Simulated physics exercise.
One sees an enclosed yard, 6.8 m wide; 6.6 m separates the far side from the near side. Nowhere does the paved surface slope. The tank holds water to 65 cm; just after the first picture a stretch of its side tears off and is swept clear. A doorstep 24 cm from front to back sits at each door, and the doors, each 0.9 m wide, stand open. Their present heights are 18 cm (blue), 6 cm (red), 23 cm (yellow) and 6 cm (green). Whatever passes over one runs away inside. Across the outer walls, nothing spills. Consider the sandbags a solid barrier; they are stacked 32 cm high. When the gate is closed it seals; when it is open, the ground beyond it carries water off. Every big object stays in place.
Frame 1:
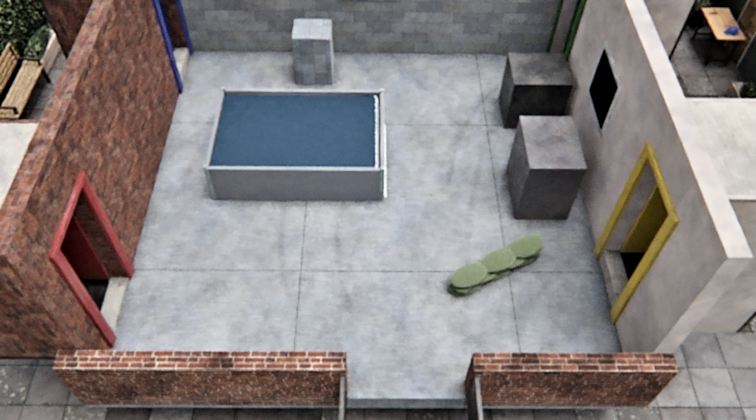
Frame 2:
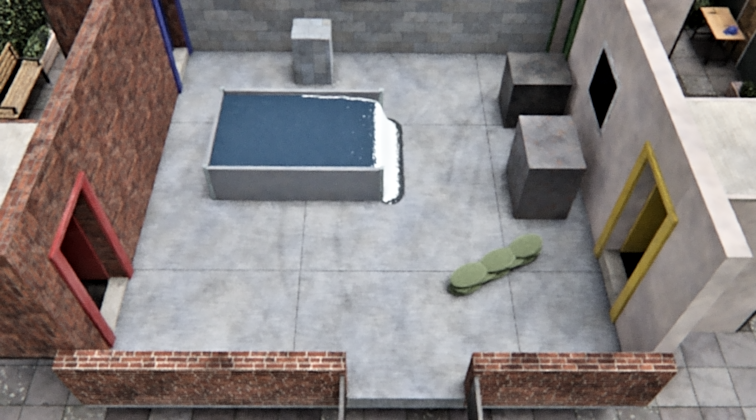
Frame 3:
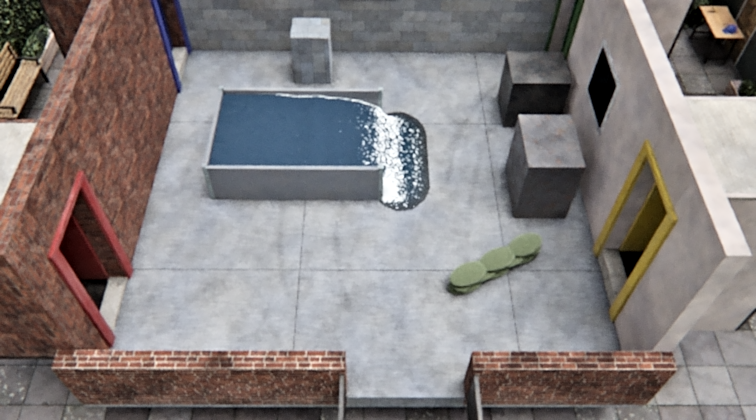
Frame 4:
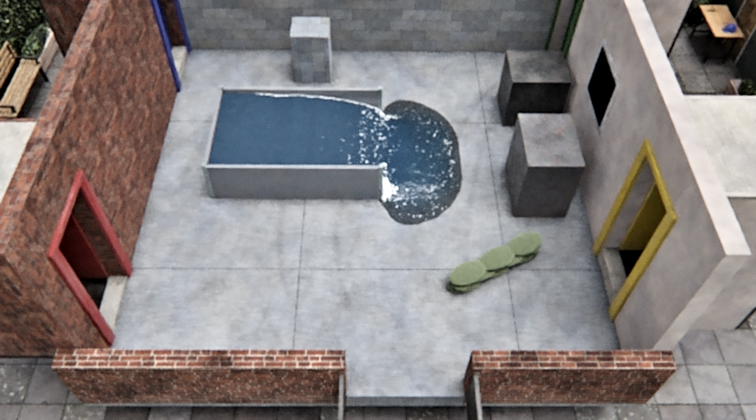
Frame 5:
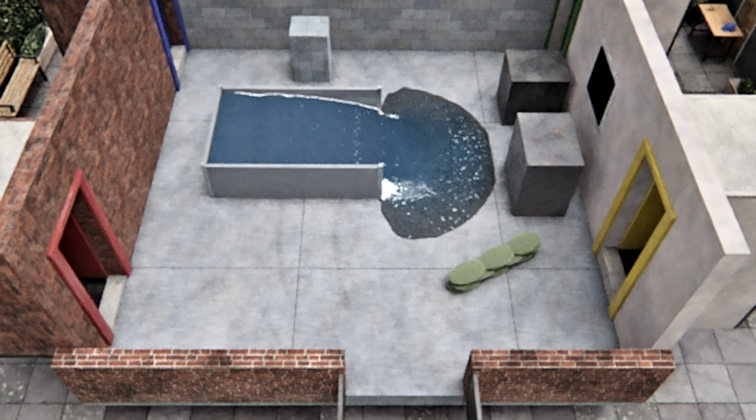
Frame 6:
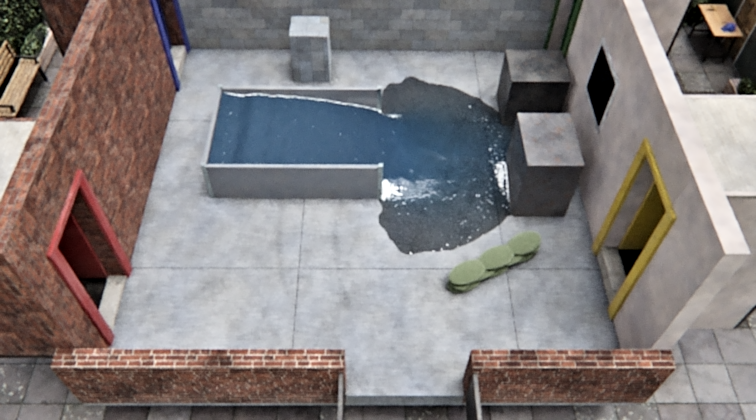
We see a walled yard with a raised tank of blue water, dark blocks and green sandbags; the tank's right side gives way, and water pours out, fanning across the grey paving until it reaches the blocks.
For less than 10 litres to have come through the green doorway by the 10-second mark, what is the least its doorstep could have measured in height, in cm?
22 cm or so.
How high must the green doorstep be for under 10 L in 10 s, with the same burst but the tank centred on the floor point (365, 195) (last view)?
Roughly 15 centimetres.
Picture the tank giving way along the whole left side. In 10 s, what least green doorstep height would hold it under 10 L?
Then something near 10.5 cm.
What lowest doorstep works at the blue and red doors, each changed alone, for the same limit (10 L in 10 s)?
Close to 7.0 cm (blue) and close to 10.0 cm (red).
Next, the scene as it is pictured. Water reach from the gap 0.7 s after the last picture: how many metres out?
The front sits around 3.6 m out.
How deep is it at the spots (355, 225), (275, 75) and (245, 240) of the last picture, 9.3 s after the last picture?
Around 2 cm, 3 cm and 7 cm.
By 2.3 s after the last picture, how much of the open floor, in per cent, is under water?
About 40 per cent.
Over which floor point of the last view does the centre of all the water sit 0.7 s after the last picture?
About (360, 159).
Then, 0.7 s after the last picture water covers 25 % of the floor, deepest (36 cm) near (503, 177); it has not reached the green door.
Then, 2.3 s after the last picture water covers 40 % of the floor, deepest (36 cm) near (559, 137); 17 cm at the green door, 30 litres in over its 6 cm doorstep.
Then, 9.3 s after the last picture water covers 95 % of the floor, deepest (13 cm) near (160, 158); 7 cm at the green door, 171 litres in over its 6 cm doorstep.
At the green door as built, the water peaked near 18 cm, 3.1 s after the last picture.
Run again over the same 10 s with other heights there, 29 litres in over 18 cm, 5 litres over 24.5 cm. The limit of 10 litres is kept from about 22 cm up.
